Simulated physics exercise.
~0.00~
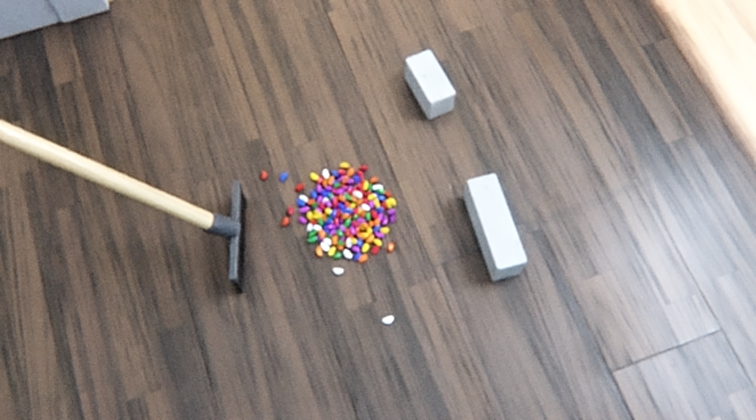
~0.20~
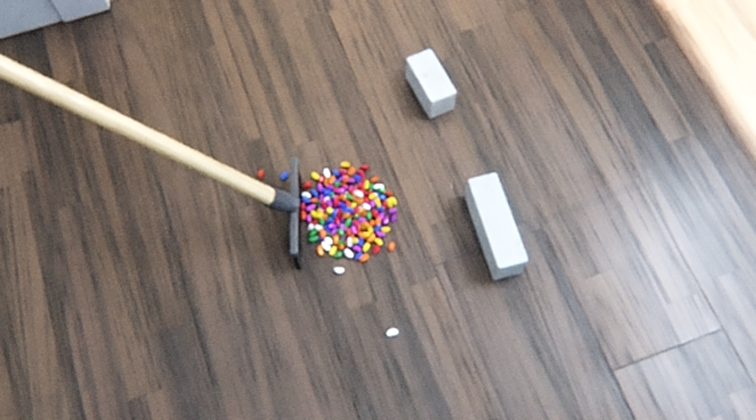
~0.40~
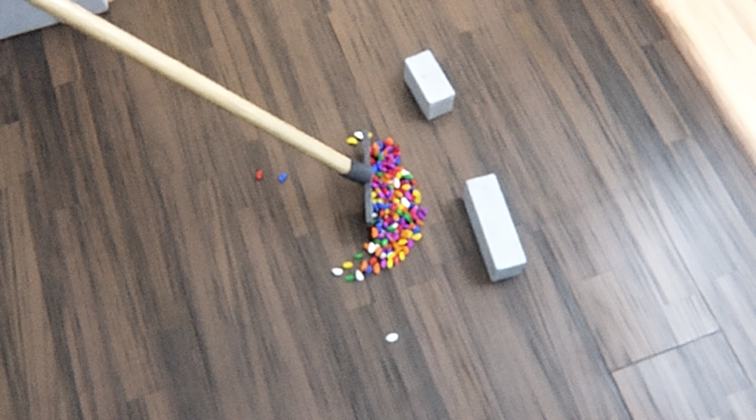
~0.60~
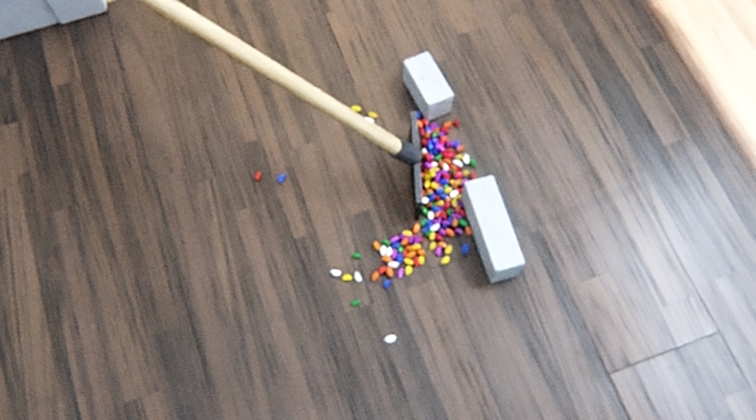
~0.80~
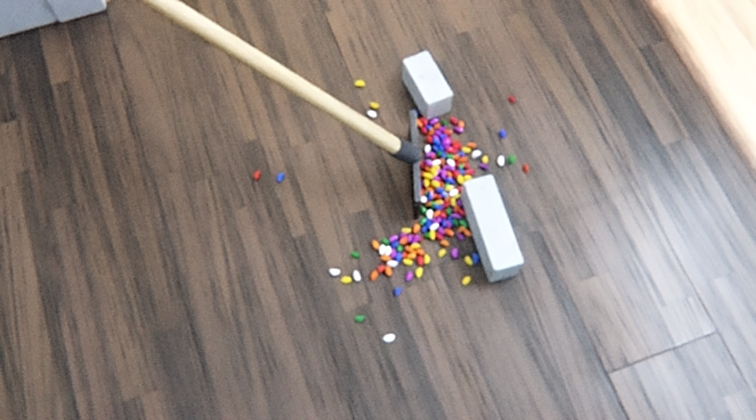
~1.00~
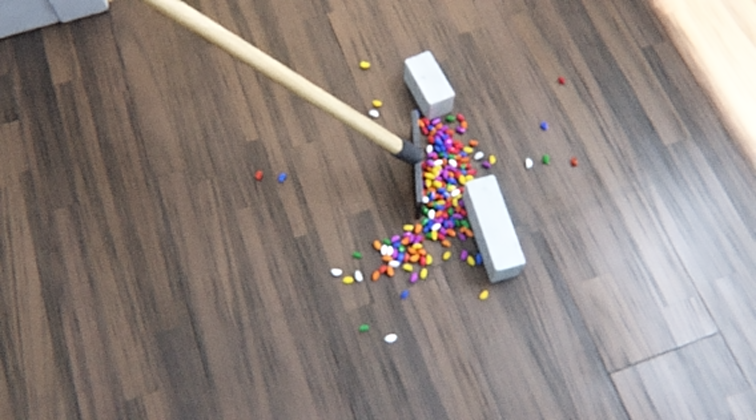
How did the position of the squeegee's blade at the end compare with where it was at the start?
It began to the left of the jelly bean pile, and by the end it was further right and a little higher up in the view, close to the two blocks.
A squeegee on a wooden handle pushed a pile of colourful jelly beans rightwards across a wooden floor towards two pale blocks, then stopped close to them; some beans scattered through the gap, but most stayed bunched up in front.
